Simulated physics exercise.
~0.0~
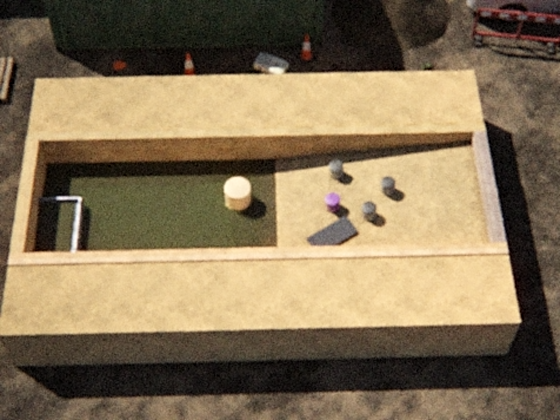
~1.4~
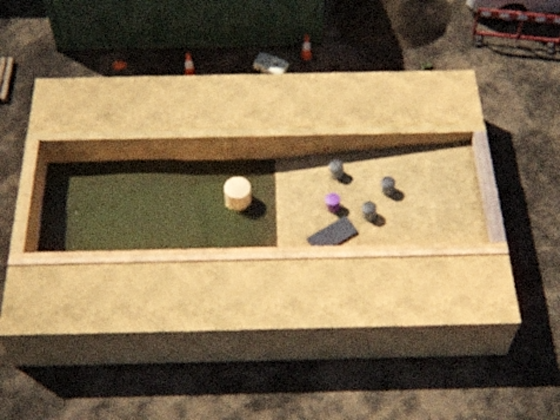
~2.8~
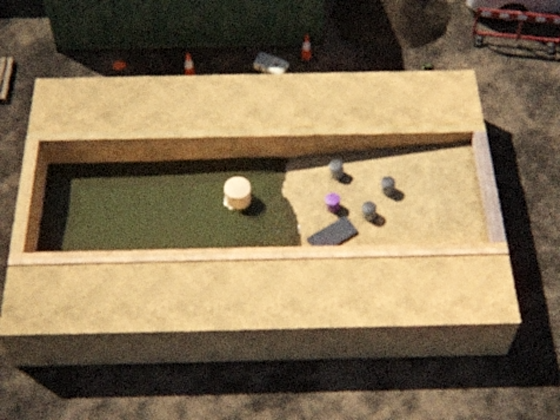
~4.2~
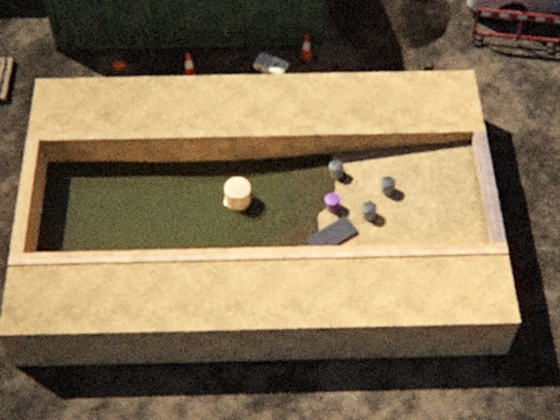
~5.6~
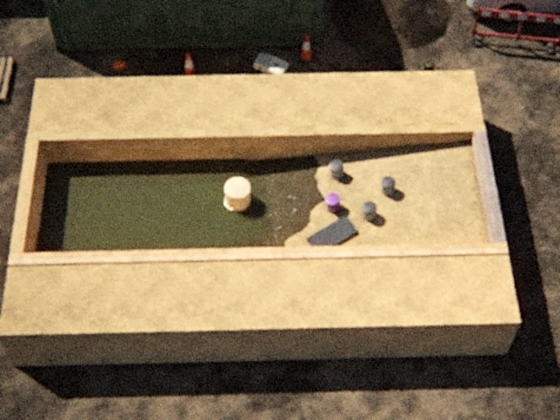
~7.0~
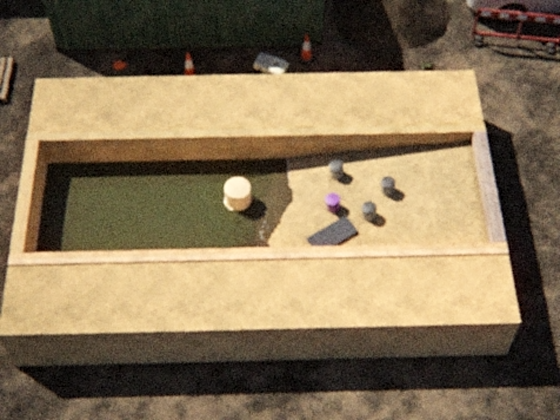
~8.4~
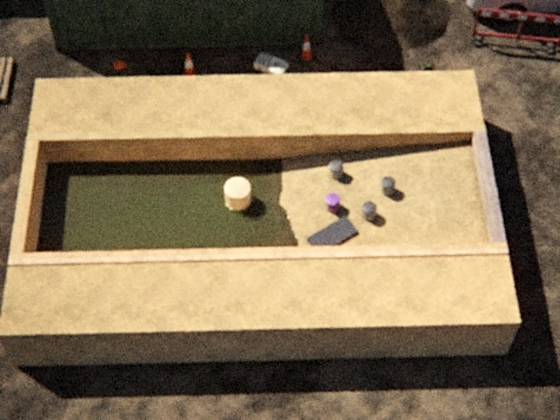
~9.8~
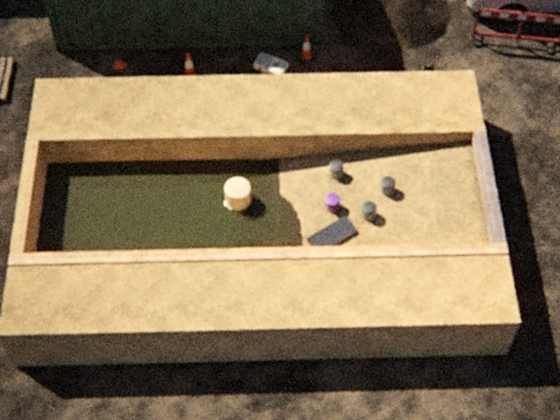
A long sandy box held dark green water at its left end, which surged right up the pale slope towards a purple pail and some grey ones, then drew back and settled, leaving the pails standing where they had been.
